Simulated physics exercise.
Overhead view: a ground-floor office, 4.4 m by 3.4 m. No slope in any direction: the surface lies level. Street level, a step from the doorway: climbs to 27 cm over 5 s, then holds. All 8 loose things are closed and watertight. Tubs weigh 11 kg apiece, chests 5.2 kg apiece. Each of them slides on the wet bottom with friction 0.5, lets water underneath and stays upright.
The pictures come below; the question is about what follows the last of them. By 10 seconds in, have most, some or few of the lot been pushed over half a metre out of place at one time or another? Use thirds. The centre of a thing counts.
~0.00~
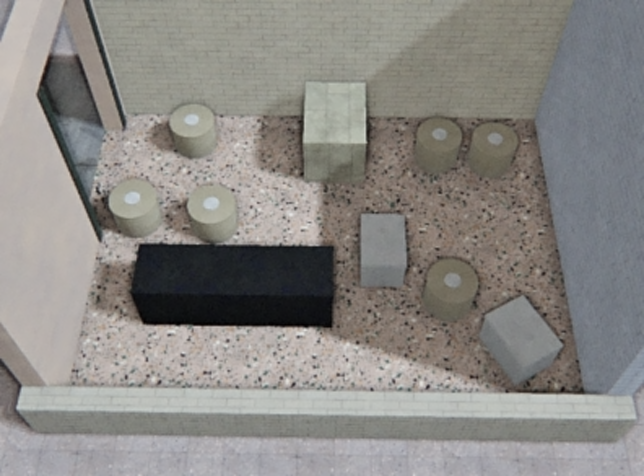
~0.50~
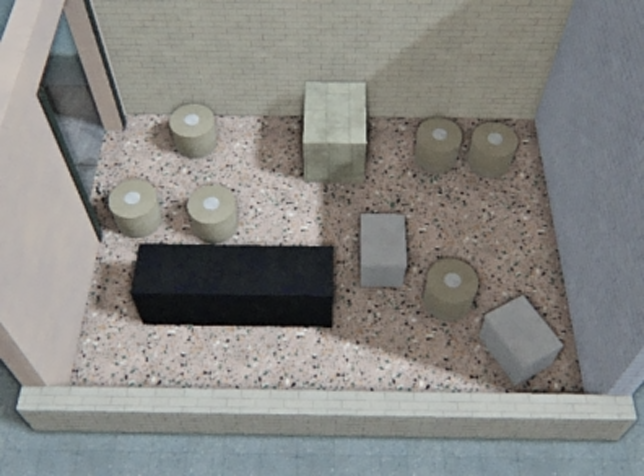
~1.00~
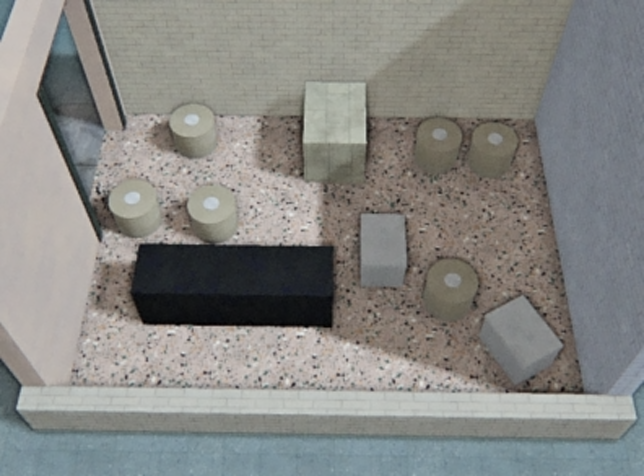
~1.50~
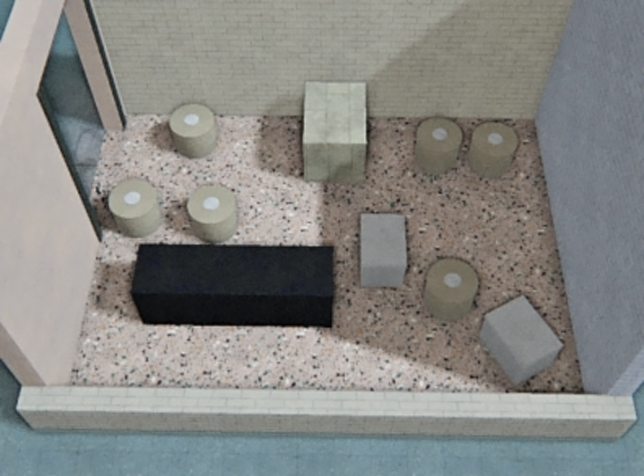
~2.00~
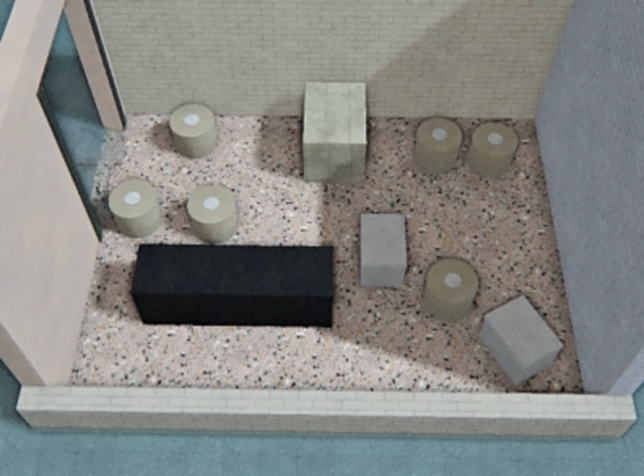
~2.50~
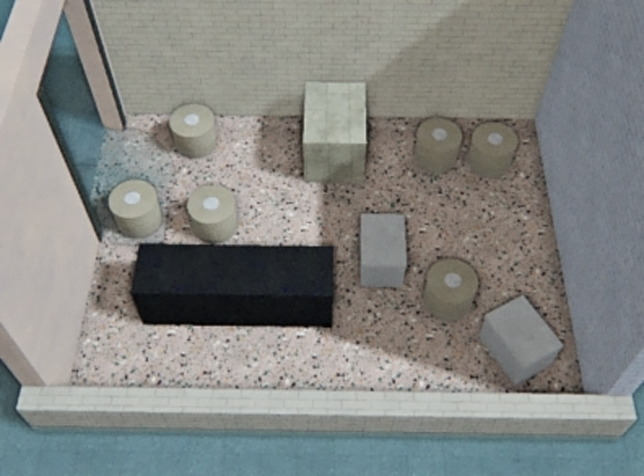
Most - two thirds or more.
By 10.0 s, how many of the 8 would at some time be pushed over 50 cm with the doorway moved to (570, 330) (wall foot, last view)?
Result: 4 of them.
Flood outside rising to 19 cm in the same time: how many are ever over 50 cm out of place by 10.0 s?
4.
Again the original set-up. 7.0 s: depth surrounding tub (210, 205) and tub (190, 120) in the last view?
Depths: Near 8 cm, then near 20 cm.
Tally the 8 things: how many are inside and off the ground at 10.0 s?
By my count, 8.
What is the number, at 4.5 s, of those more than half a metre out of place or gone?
That would be 2.
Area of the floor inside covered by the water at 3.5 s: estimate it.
Wet: Near 2.0 m2.
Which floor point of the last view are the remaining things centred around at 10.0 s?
They average out to somewhere around (480, 261).
After 3.5 s 0 of 8 are over 50 cm from their spots; 0 afloat.
After 4.5 s 2 of 8 are over 50 cm from their spots; 0 afloat.
After 7.0 s 4 of 8 are over 50 cm from their spots; 3 afloat.
After 10.0 s 8 of 8 are over 50 cm from their spots, and 8 have been at some point; 8 afloat.
